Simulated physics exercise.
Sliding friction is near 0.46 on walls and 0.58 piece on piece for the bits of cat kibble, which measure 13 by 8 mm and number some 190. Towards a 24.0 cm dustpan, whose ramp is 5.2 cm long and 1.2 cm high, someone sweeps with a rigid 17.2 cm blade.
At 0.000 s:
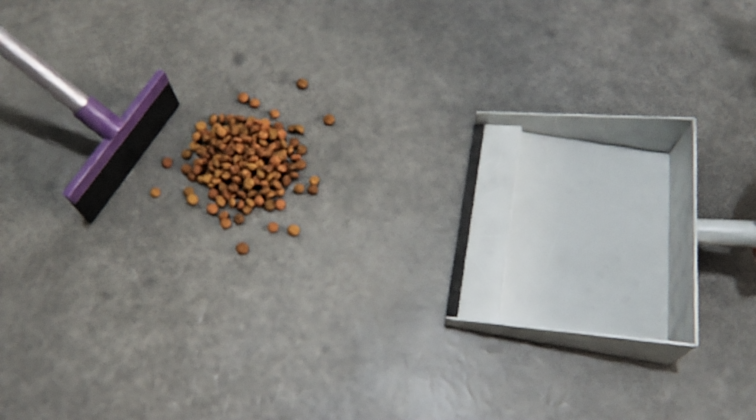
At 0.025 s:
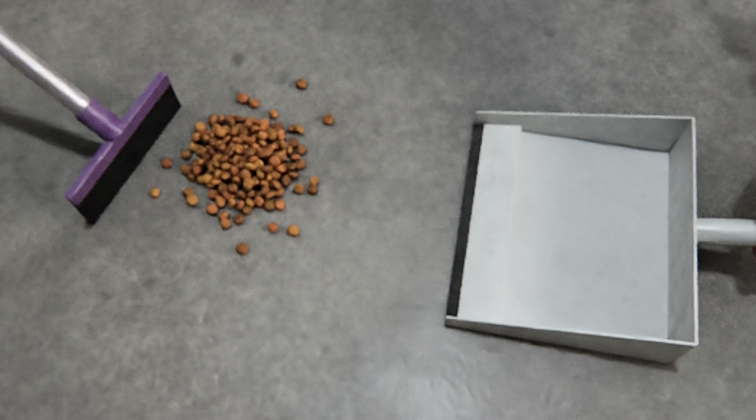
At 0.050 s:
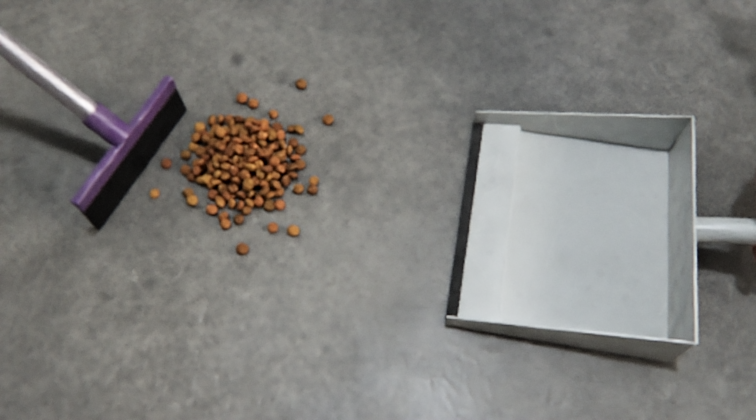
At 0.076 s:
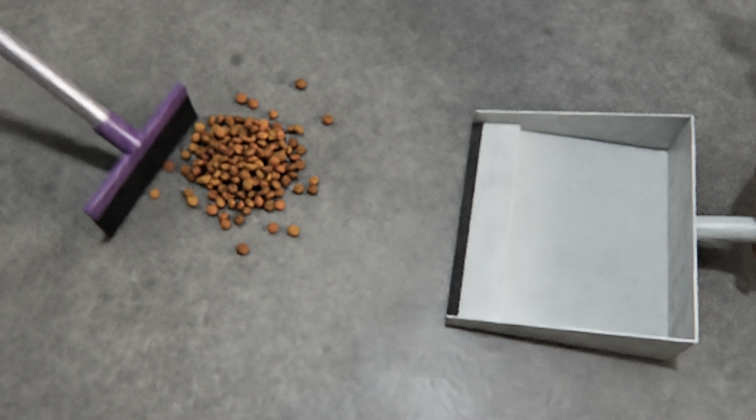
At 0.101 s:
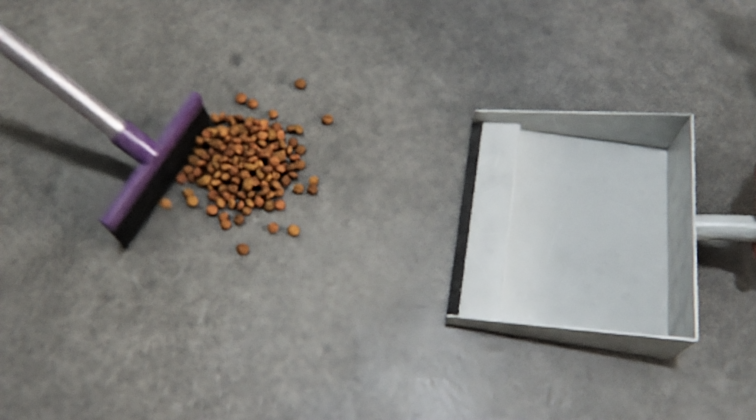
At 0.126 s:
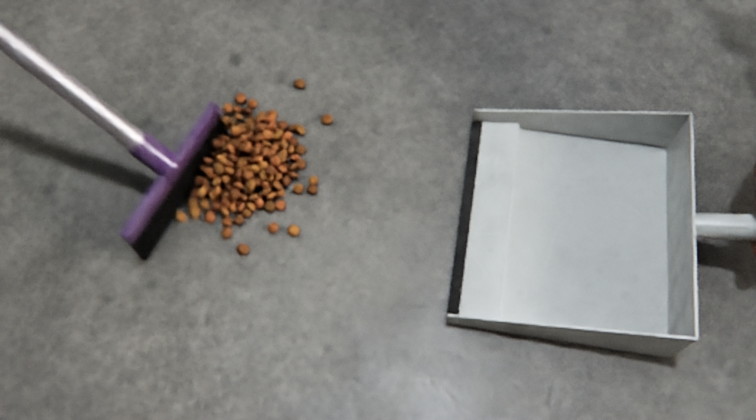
On a grey floor, a purple-framed blade on a pole moving right and pushing into brown pellets, a pale dustpan lying opposite.
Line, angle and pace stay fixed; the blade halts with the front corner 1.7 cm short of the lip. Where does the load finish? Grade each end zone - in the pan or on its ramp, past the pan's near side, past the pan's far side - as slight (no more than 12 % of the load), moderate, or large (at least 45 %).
Pan - moderate. Near side - moderate. Far side - slight.
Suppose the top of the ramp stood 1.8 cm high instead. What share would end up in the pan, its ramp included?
Estimate with the new ramp: Some 20 in a hundred.
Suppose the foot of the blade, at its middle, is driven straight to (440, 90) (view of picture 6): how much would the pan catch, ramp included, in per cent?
I'd expect around 5 per cent.
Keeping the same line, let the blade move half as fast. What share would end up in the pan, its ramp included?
Share: About 10 %.
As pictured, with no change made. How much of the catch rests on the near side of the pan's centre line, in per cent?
Around 100 percent.
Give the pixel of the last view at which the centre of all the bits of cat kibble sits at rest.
Approximately (444, 267) in the last picture.
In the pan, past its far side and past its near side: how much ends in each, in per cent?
Final shares - pan: 20%, near side: 25%, far side: 0%.
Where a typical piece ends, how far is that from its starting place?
Median shift: Approx. 26 cm.
After 0.27 s, middle of the blade 17 cm from the lip; 0 % over the lip, far side 0 %, near side 5 %.
After 0.37 s, middle of the blade 7 cm from the lip; 0 % over the lip, far side 0 %, near side 15 %.
Then, at 0.60 s, middle of the blade 4 cm from the lip; 20 % over the lip, far side 0 %, near side 25 %.
At rest (1.1 s), pan 20 %, near side 25 %, far side 0 %, in front of the lip or behind the blade 50 %.
